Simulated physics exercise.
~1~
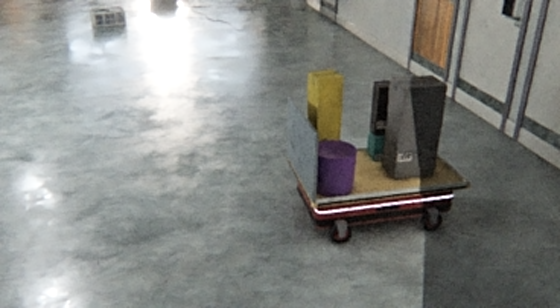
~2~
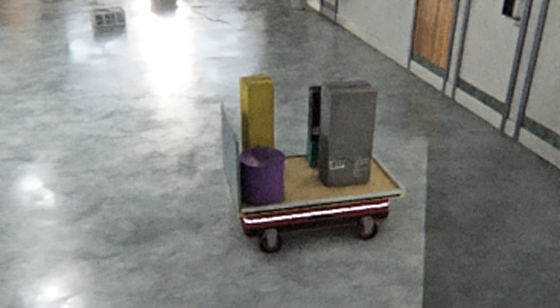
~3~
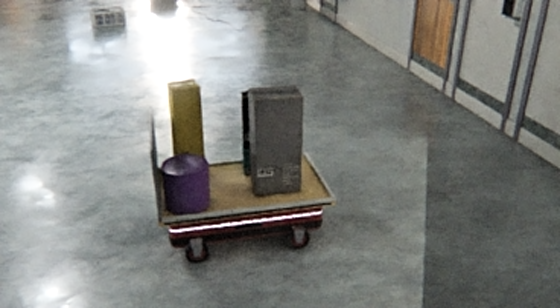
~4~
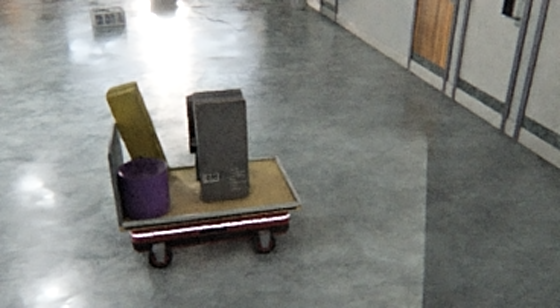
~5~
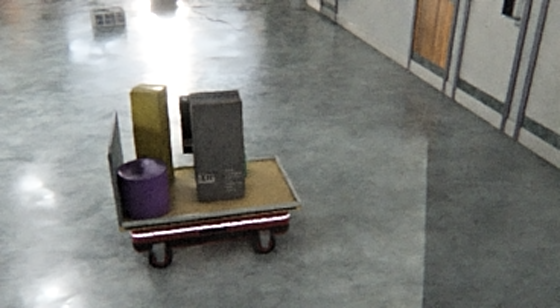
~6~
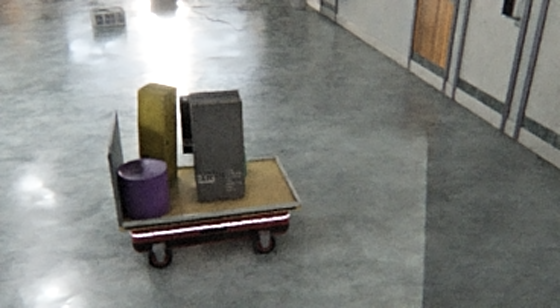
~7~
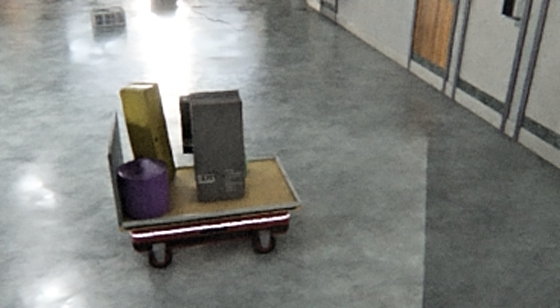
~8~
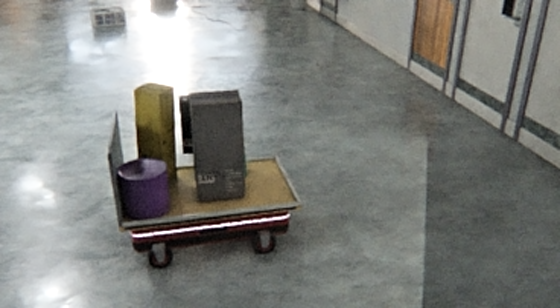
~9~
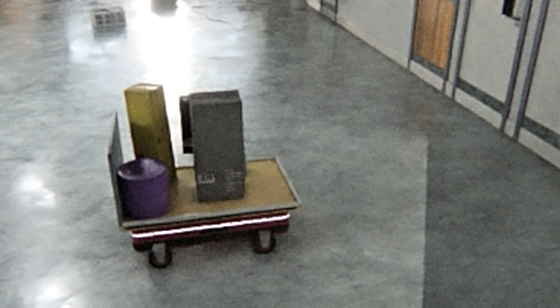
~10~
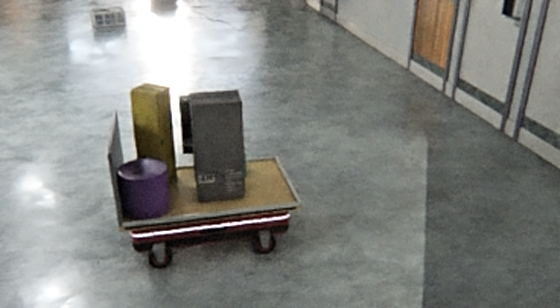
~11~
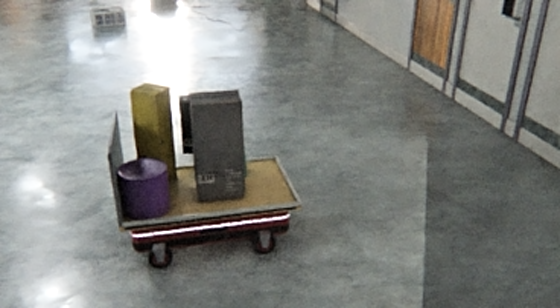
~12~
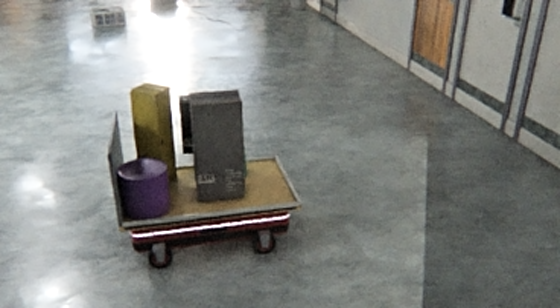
Cart carrying boxes and a purple pail rolling left and stopping, its yellow box tipping, rocking and settling upright on deck.
